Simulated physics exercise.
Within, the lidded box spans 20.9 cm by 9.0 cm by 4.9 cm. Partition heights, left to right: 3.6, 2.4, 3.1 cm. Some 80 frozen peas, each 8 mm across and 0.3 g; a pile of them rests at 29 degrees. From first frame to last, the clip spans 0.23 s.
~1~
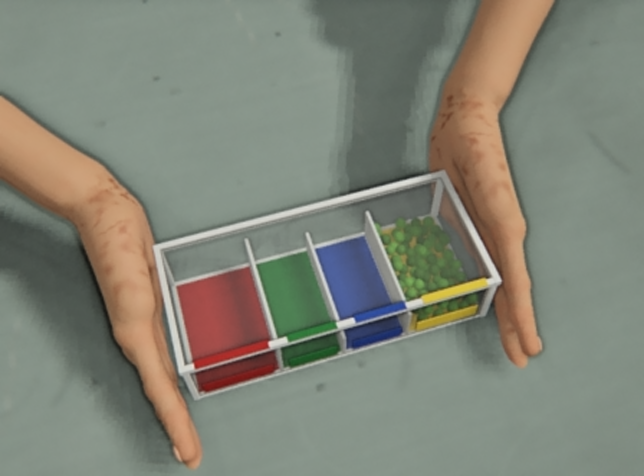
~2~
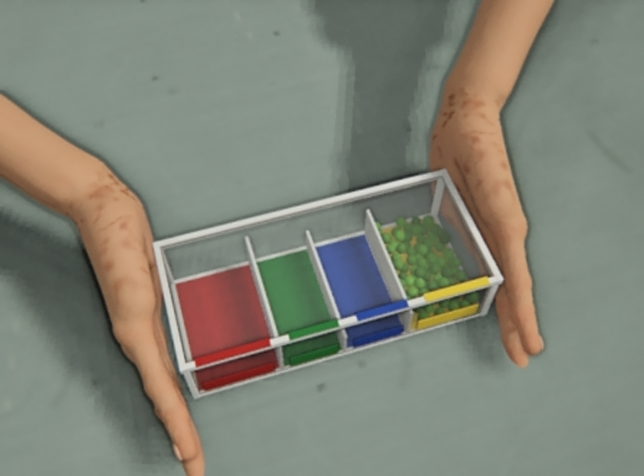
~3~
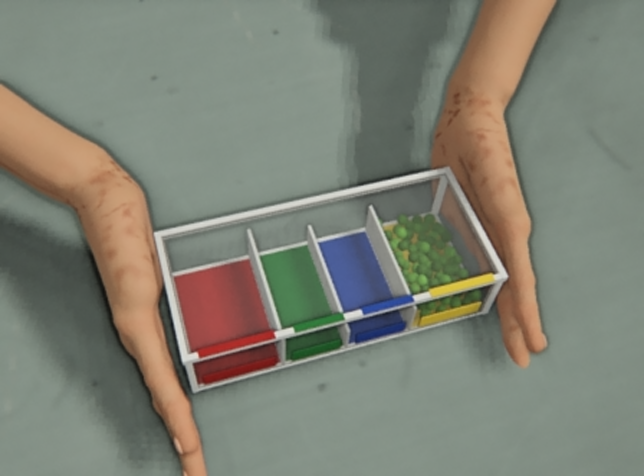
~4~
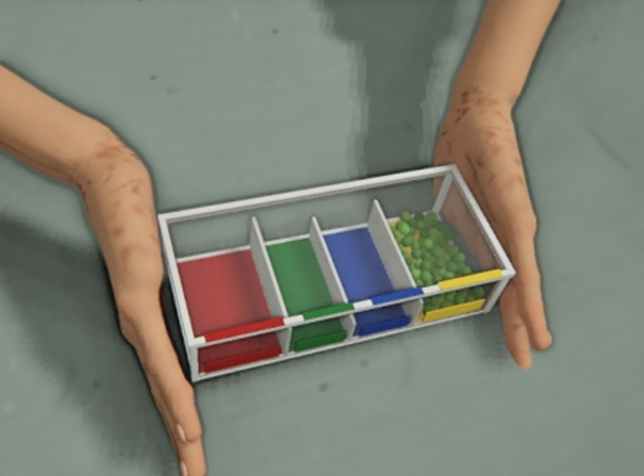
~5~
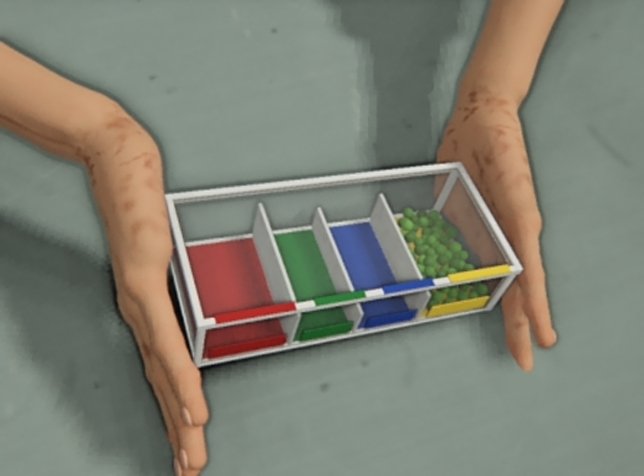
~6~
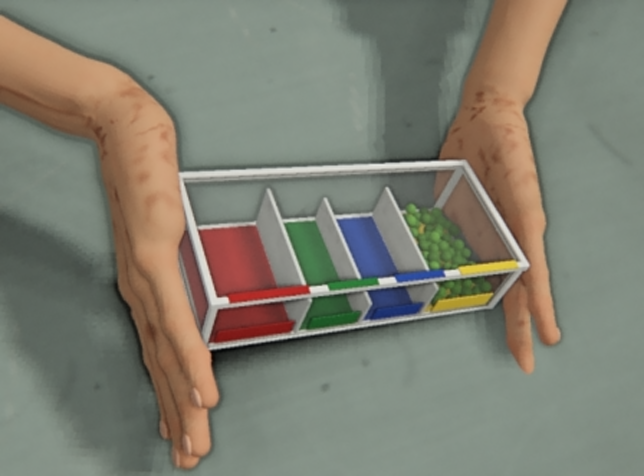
The footage shows two hands holding a clear box with red, green, blue and yellow sections, small green pieces piled in the yellow one at right; the hands gradually tilt the box, and the pile stays in that section.
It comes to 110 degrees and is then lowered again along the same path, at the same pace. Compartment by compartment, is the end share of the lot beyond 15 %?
Red compartment: Not beyond; blue compartment: Not beyond; green compartment: Not beyond; yellow compartment: Beyond.
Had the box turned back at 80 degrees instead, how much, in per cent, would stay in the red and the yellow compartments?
With that change, red ends at 0 percent while yellow ends at 100 percent.
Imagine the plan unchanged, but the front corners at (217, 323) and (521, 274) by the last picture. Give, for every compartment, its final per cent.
Red = 0 %, blue = 0 %, green = 0 %, yellow = 100 %.
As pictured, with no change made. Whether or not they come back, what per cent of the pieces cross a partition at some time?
The share comes out near 0 per cent.
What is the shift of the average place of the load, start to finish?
The balance point ends up some 1.0 centimetres from where it began.
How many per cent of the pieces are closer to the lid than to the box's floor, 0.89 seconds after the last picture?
Roughly 60 percent of the pieces.
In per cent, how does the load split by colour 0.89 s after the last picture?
Per cent by colour: Red 0; blue 0; green 0; yellow 100.
Then, 0.89 s after the last picture, tilt 110 degrees; yellow 100 %.
Then, 1.48 s after the last picture, tilt 49 degrees; yellow 100 %.
Then, 2.12 s after the last picture, tilt 0 degrees; yellow 100 %.
In the end, red 0 %, blue 0 %, green 0 %, yellow 100 %.
